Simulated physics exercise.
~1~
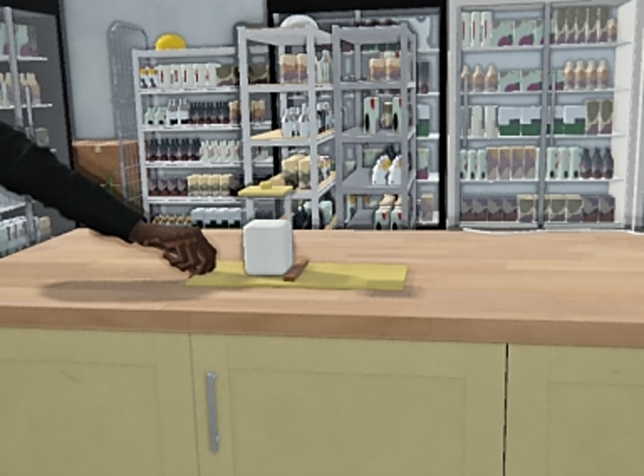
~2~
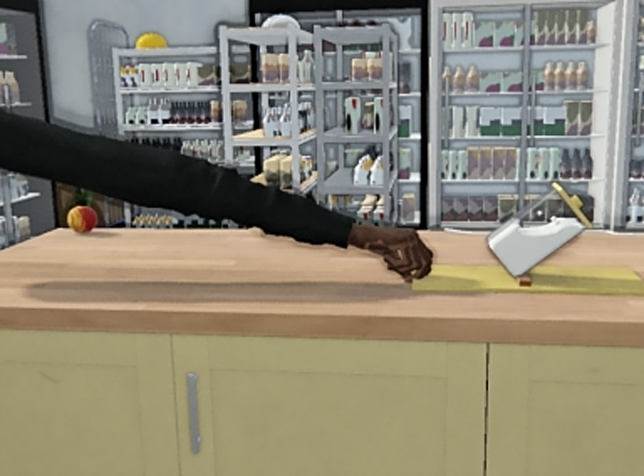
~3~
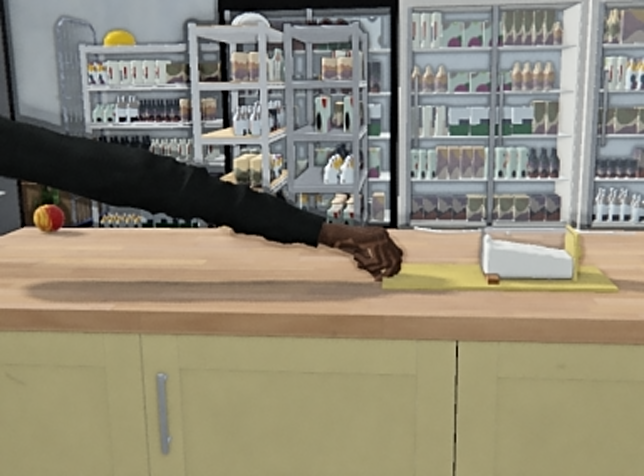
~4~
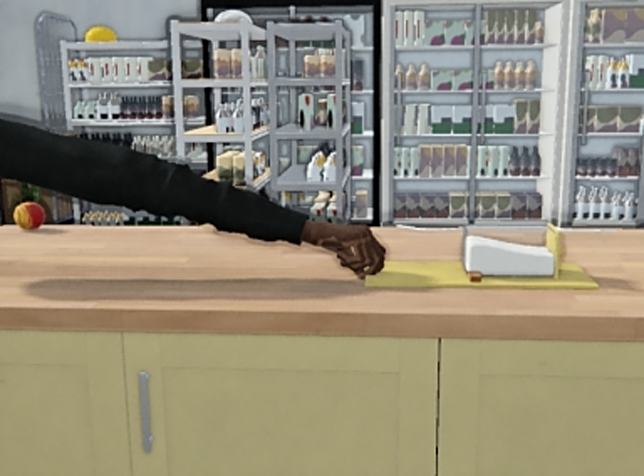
A dark hand in a black sleeve pushes a yellow board rightward along a wooden counter with pale yellow cupboards below, seen from the front in a shop. On the board stands a square white bottle with a yellow cap, its foot against a low brown batten. Behind are shelves and glass-doored cabinets of bottles, and a red and yellow fruit comes into view at left. As the board comes to a stop, the bottle tips to the right over the batten and topples. The view pans slightly right, and the bottle ends lying still on its side, cap to the right, the hand still at the board.
